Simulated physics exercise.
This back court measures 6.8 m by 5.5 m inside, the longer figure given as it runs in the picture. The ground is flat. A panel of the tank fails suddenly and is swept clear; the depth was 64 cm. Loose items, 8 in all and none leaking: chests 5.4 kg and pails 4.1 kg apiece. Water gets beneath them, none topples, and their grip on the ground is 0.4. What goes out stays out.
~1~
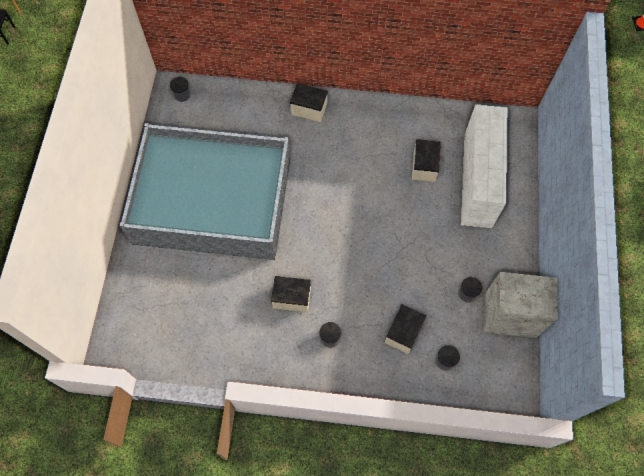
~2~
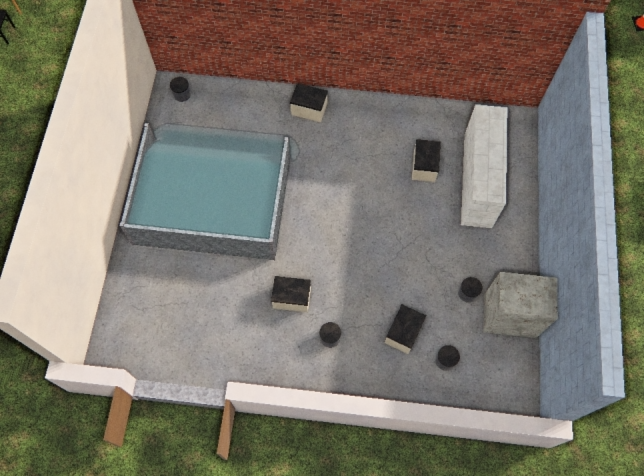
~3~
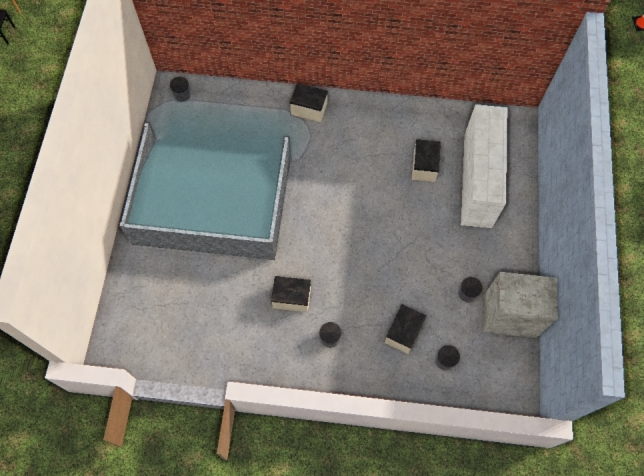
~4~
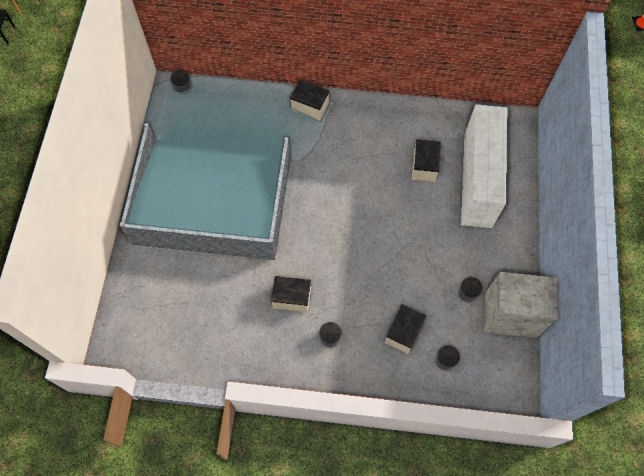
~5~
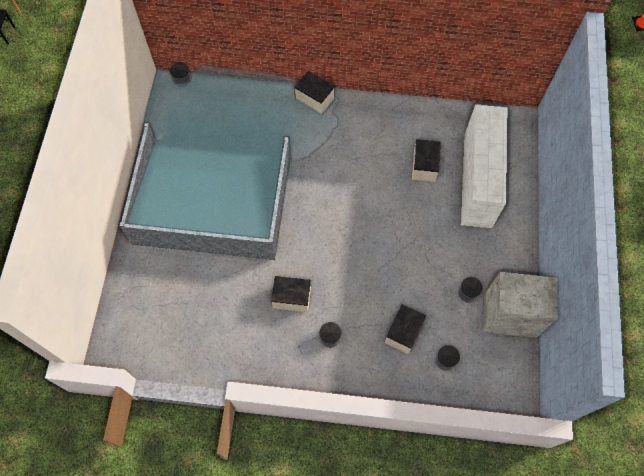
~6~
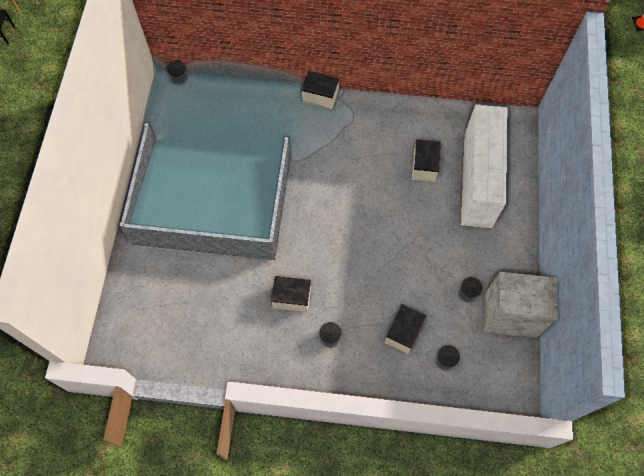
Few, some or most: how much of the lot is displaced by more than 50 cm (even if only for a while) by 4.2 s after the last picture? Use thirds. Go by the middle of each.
Share: At least two thirds.
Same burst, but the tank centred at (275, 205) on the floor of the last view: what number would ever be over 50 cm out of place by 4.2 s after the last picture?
In that case 6 of them.
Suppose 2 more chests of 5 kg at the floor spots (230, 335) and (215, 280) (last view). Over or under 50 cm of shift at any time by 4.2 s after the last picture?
In turn: Under, short of it.
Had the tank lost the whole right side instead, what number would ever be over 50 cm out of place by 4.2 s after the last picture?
Then 5.
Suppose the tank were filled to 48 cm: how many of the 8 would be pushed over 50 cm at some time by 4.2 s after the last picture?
In that case 4 of them.
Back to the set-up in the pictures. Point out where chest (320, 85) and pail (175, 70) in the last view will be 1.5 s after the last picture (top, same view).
Near (452, 130) and (146, 116).
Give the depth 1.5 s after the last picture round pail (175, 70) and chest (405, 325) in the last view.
Roughly 34 and 0 cm.
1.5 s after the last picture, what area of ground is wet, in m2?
Some 14 m2.
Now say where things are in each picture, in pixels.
The first frame shows a chest at (309, 96), on the bottom; a pail at (179, 84), on the bottom; water covers 3.7 m2; 0 of 8 have shifted.
The second frame shows a chest at (309, 96) rests on the ground; a pail at (179, 84), on the bottom; 5.0 m2 under water; 0 of 8 have shifted.
The third frame shows a chest at (309, 96) rests on the ground; a pail at (179, 84), on the bottom; 6.4 m2 under water; 0 of 8 have shifted.
The fourth frame shows a chest at (310, 94) rests on the ground, 5 cm from its start; a pail at (180, 77), on the bottom, 15 cm from its start; 7.8 m2 under water; 1 of 8 have shifted.
The fifth frame shows a chest at (315, 86) rests on the ground, 21 cm from its start; a pail at (179, 70) rests on the ground, 29 cm from its start; 8.5 m2 under water; 2 of 8 have shifted.
The sixth frame shows a chest at (320, 84), on the bottom, 31 cm from its start; a pail at (176, 68), afloat, 31 cm from its start; water covers 8.9 m2; 2 of 8 have shifted.
Then, 0.4 s after the last picture 1 of 8 are over 50 cm from their spots; 1 afloat.
Then, 1.5 s after the last picture 2 of 8 are over 50 cm from their spots; 2 afloat.
Then, 2.8 s after the last picture 3 of 8 are over 50 cm from their spots; 3 afloat.
Then, 4.2 s after the last picture 6 of 8 are over 50 cm from their spots, and 6 have been at some point; 5 afloat.
